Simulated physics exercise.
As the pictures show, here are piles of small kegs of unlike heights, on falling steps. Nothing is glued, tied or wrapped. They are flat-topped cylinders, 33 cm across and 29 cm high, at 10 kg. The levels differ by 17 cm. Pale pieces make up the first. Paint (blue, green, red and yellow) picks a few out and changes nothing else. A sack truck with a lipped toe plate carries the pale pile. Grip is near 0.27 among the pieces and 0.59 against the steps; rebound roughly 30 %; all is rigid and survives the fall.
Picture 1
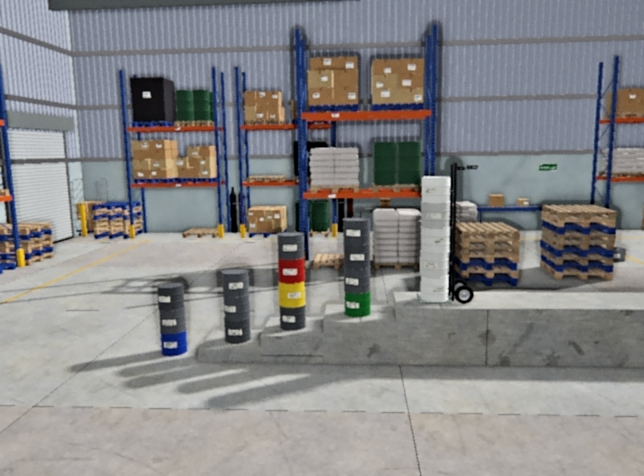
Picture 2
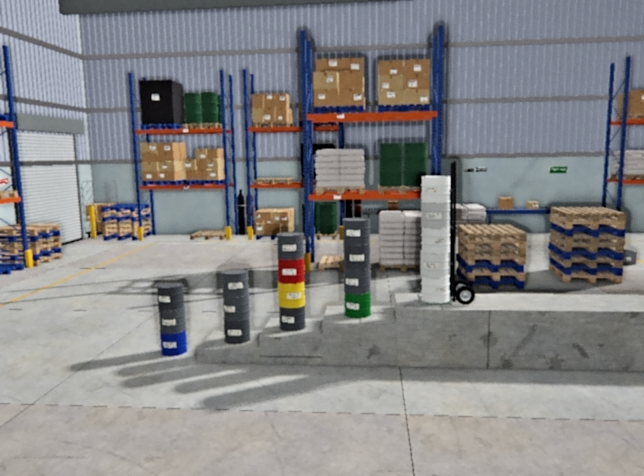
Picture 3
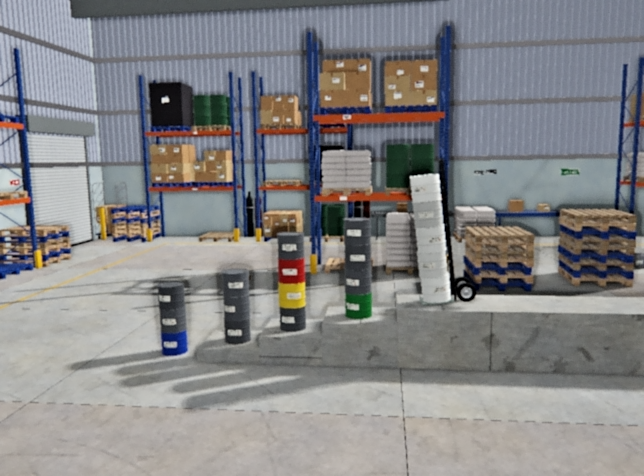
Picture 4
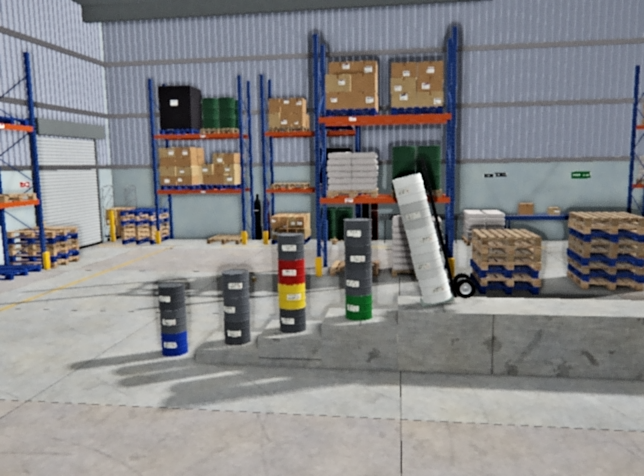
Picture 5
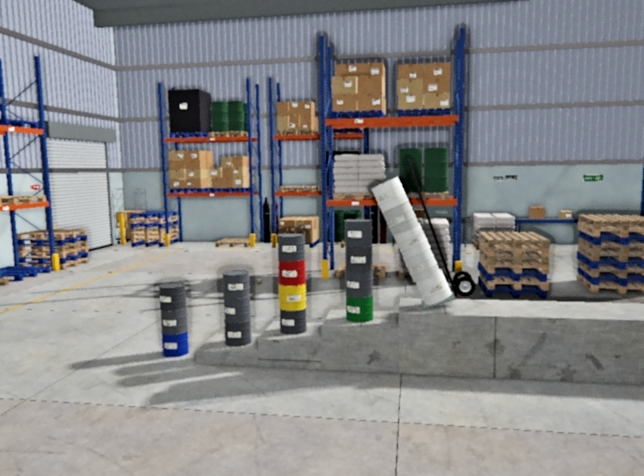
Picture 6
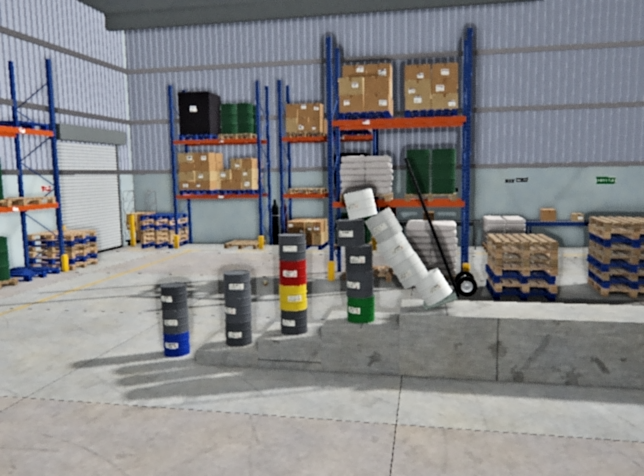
In a warehouse, a sack truck tilts left, leaning its pale stack against dark kegs.
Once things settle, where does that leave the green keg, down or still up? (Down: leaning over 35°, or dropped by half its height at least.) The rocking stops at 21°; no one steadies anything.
The green keg holds its level.
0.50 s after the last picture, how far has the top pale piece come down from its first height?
Some 30 cm lower.
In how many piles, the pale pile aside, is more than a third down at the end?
4 in all.
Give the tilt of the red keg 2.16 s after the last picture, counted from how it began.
Some 40°.
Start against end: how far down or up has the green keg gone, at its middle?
About 0 cm lower.
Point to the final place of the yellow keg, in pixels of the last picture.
Near (245, 331).
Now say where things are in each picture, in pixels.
In the first frame (each place is the centre of the face we see best; the camera moves round a little), truck frame (455, 192) 0° forward; green keg (357, 305); blue keg (170, 345); yellow keg (290, 295); the others all in place.
The second frame shows truck frame (455, 191) 1° forward; green keg (357, 306).
The third frame shows truck frame (445, 188) 6° forward, top of the pale pile leaning 6°; green keg (358, 307); the others all in place.
The fourth frame shows truck frame (429, 187) 14° forward, top of the pale pile leaning 14°; green keg (358, 308); the others all in place.
The fifth frame shows truck frame (417, 187) 20° forward, top of the pale pile leaning 24°; green keg (358, 310); the others all in place.
The sixth frame shows truck frame (416, 187) 21° forward, top of the pale pile leaning 13°; green keg (359, 311); red keg (290, 274); yellow keg (290, 298); one has shifted.
Then, 0.50 s later than the last frame, 5 of the pale pile down; none of the 14 other kegs down, 5 disturbed; green keg tilted 17°.
Then, 1.32 s later than the last frame, 5 of the pale pile down; 4 of the 14 other kegs down; green keg unmoved; yellow keg tilted 31°.
Then, 2.16 s later than the last frame, 5 of the pale pile down; 11 of the 14 other kegs down; green keg unmoved; red keg tilted 37°, 28 cm lower.
Then, 2.96 s later than the last frame, 5 of the pale pile down; 11 of the 14 other kegs down; green keg unmoved; red keg upside down.
When it is over, 5 of the pale pile down; 11 of the 14 other kegs down; green keg unmoved; yellow keg on its side; red keg on its side. In pixels of the last frame, middles, green keg near (359, 307), yellow keg near (245, 331).
